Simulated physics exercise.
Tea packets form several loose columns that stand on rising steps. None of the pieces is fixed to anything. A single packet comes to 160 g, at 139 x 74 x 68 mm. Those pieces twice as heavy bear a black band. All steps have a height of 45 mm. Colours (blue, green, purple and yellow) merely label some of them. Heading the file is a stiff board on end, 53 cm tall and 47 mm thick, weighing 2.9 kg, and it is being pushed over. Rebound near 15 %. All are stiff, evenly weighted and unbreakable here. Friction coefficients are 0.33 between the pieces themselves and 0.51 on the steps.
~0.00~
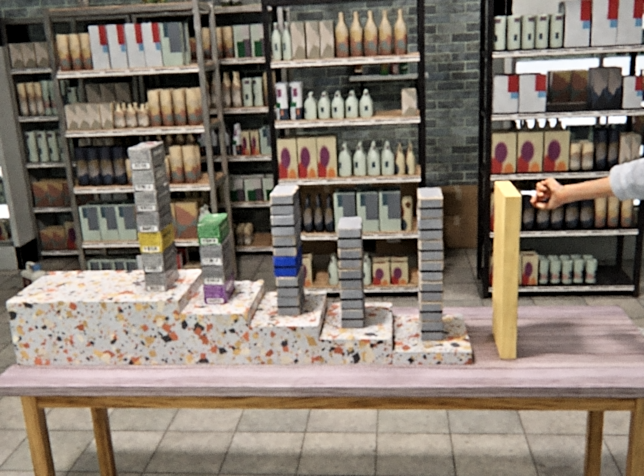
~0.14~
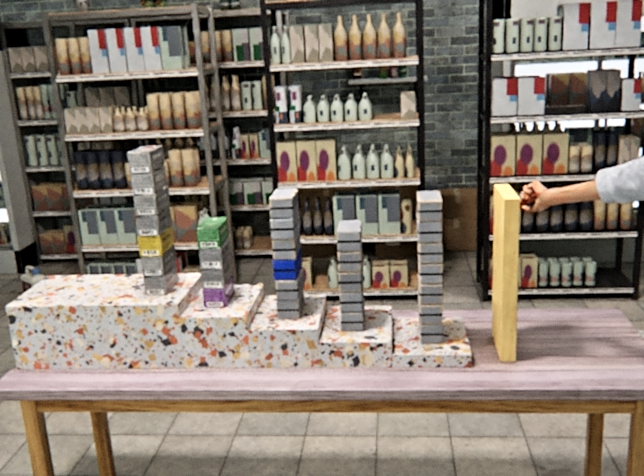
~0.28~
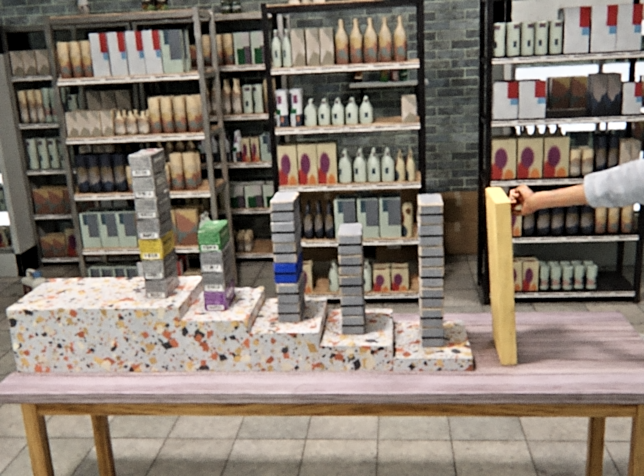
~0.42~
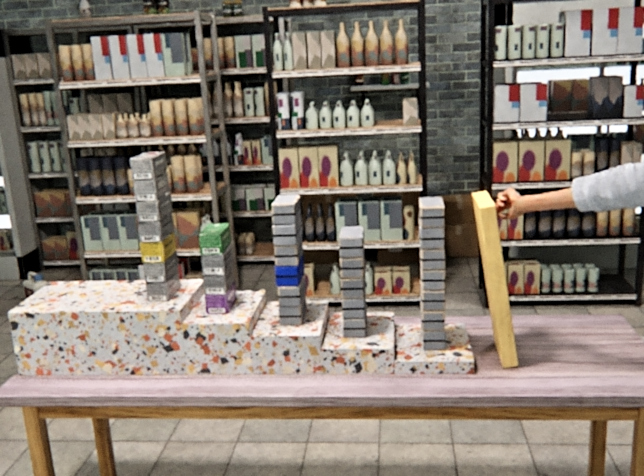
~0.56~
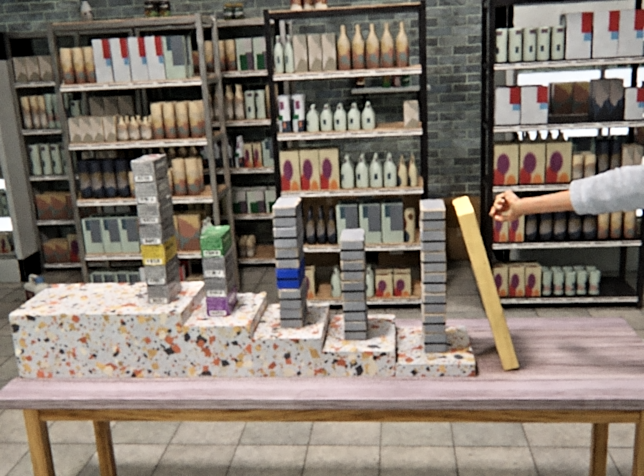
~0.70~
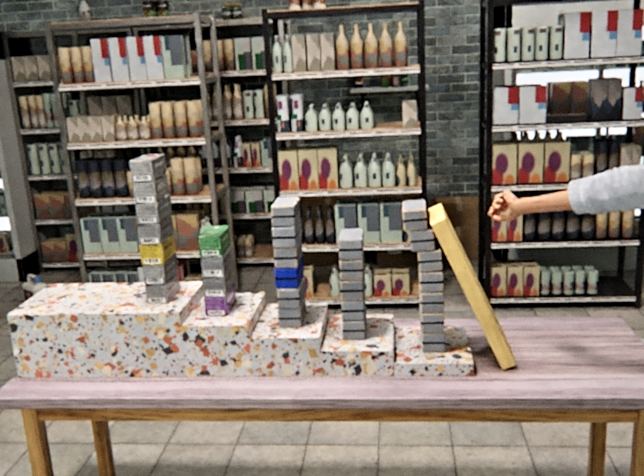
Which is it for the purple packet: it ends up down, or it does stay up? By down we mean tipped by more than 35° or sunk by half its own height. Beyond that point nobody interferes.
The purple packet does not end up down.
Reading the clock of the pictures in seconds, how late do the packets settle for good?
That comes at about 2.0 s.
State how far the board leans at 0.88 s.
At that moment it leans around 35° from upright.
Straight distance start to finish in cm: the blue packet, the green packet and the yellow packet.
The blue one ends 20 cm from its start, the green one 8 cm and the yellow one 0 cm.
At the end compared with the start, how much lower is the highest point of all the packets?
Lower by close to 0 cm.
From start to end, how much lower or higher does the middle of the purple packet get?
Its middle finishes around 0 cm lower.
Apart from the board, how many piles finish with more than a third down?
The answer is 3.
After 0.88 s, board 37° from upright; 1 of the 29 packets down; purple packet unmoved.
After 1.06 s, board 48° from upright; 4 of the 29 packets down; purple packet unmoved.
After 1.24 s, board 61° from upright; 11 of the 29 packets down; purple packet unmoved; blue packet 13° from how it stood.
After 1.46 s, board 61° from upright; 16 of the 29 packets down; purple packet 8° from how it stood; blue packet 25° from how it stood, 6 cm lower.
In the end (2.2 s), board 61° from upright; 17 of the 29 packets down; purple packet 40 mm from its place; green packet 75° from how it stood, 59 mm lower; blue packet 30° from how it stood, 7 cm lower. From the last view, middles, purple packet near (209, 299), green packet near (200, 259).
